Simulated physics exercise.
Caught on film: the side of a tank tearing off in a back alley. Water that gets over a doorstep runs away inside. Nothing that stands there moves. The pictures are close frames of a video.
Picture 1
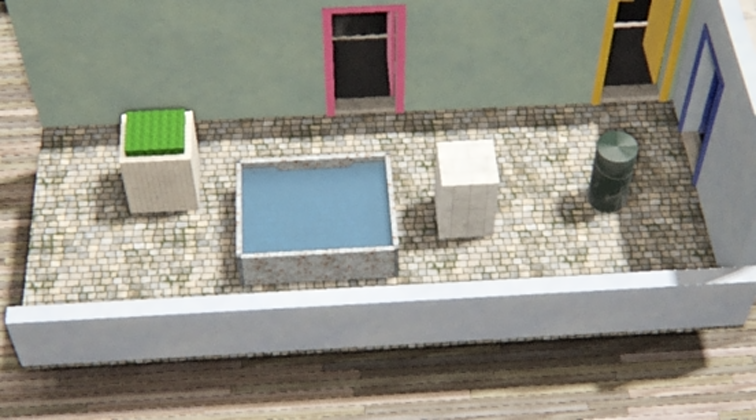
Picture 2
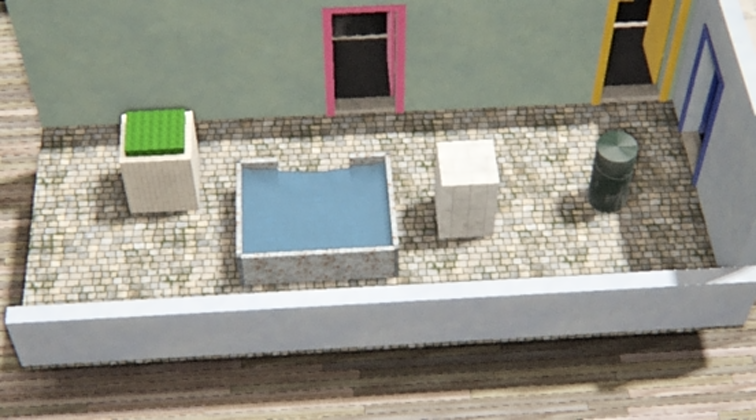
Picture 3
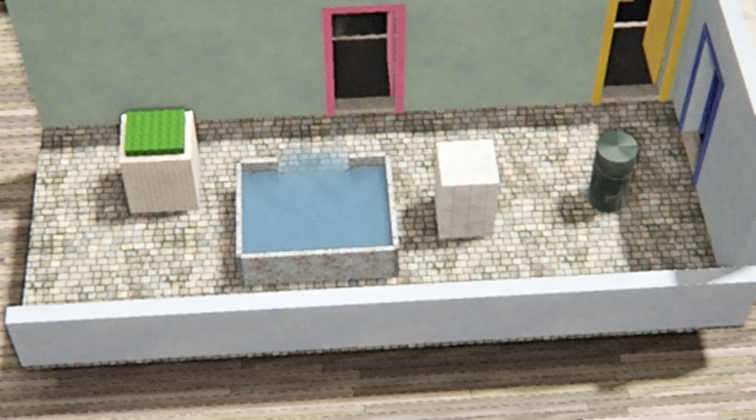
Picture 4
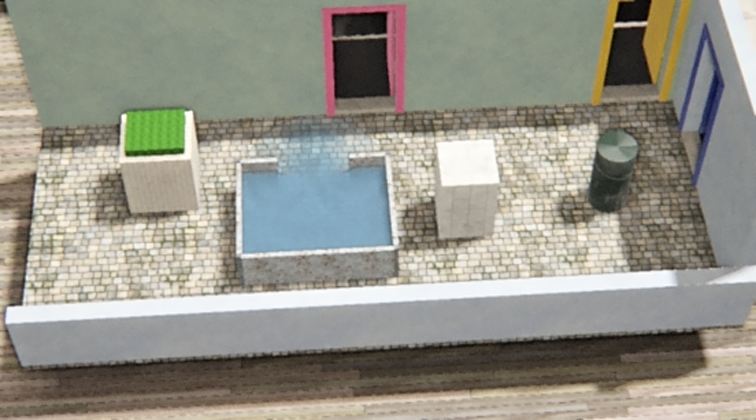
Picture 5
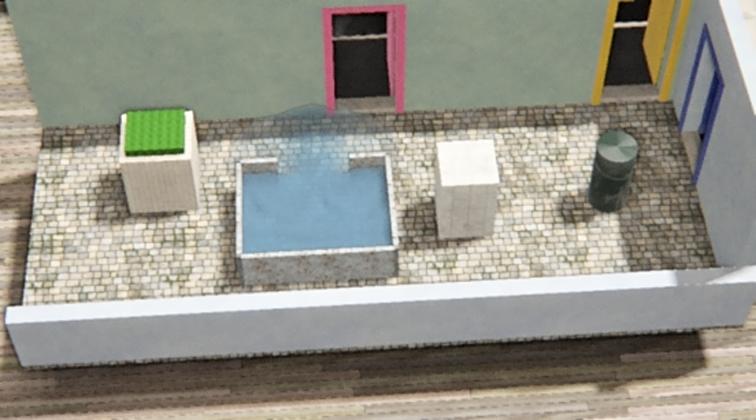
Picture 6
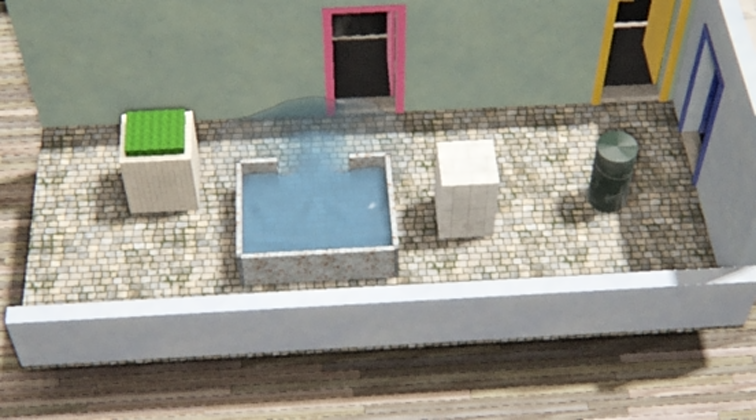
A back alley paved in pale cobbles is seen from high above, between a grey-green wall with pink and yellow door surrounds and a low whitish wall along the near side. A stone-sided open tank of blue water sits left of centre, between a grass-topped pale block and a white block, with a dark green barrel at right. The tank's far side breaks open in the middle, and water pours through the gap and spreads over the cobbles to the green wall, while the camera stays still.
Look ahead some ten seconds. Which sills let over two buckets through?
The yellow door admits no more than that; the pink door lets in a lot; the blue door lets in a lot.
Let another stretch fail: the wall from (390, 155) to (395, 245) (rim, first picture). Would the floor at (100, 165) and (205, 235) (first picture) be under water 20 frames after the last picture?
In turn: Free of water, free of water.
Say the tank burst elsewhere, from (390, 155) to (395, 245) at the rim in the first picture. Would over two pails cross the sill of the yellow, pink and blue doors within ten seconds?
My reading: Yellow door floods; pink door is under; blue door floods.
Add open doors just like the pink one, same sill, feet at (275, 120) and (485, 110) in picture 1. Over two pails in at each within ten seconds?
As listed: Lets more in, lets less in.
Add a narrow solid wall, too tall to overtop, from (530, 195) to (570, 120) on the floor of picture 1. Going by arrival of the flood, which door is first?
It is the pink one.
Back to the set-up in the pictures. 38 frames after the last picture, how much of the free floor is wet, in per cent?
I make it 60 per cent.
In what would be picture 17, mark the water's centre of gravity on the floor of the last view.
Roughly at (311, 194).
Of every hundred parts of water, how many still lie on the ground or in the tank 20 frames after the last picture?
Near 84 in a hundred.
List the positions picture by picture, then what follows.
The open tank at (316, 207) is whole and still, in the first picture.
The front is at a hidden place, out from the gap on the open tank's far side, in the second picture.
The front is at (340, 150), out from the gap on the open tank's far side, in the third picture.
Water pours out on the open tank's far side and has run to (322, 120), in the fourth picture.
The front is at (363, 115), out from the gap on the open tank's far side, in the fifth picture.
Water pours out on the open tank's far side and has run to (391, 114), in the sixth picture.
A moment on, water covers 15 % of the floor; the yellow door not reached, the pink door over two buckets in, the blue door not reached.
Next, water covers 30 % of the floor; the yellow door not reached, the pink door far over two buckets in, the blue door not reached.
Then, water covers 45 % of the floor; the yellow door wet at the sill, nothing in, the pink door far over two buckets in, the blue door under two buckets in.
Later, water covers 60 % of the floor; the yellow door wet at the sill, nothing in, the pink door far over two buckets in, the blue door over two buckets in.
In the end, water covers 70 % of the floor; the yellow door wet at the sill, nothing in, the pink door far over two buckets in, the blue door far over two buckets in.
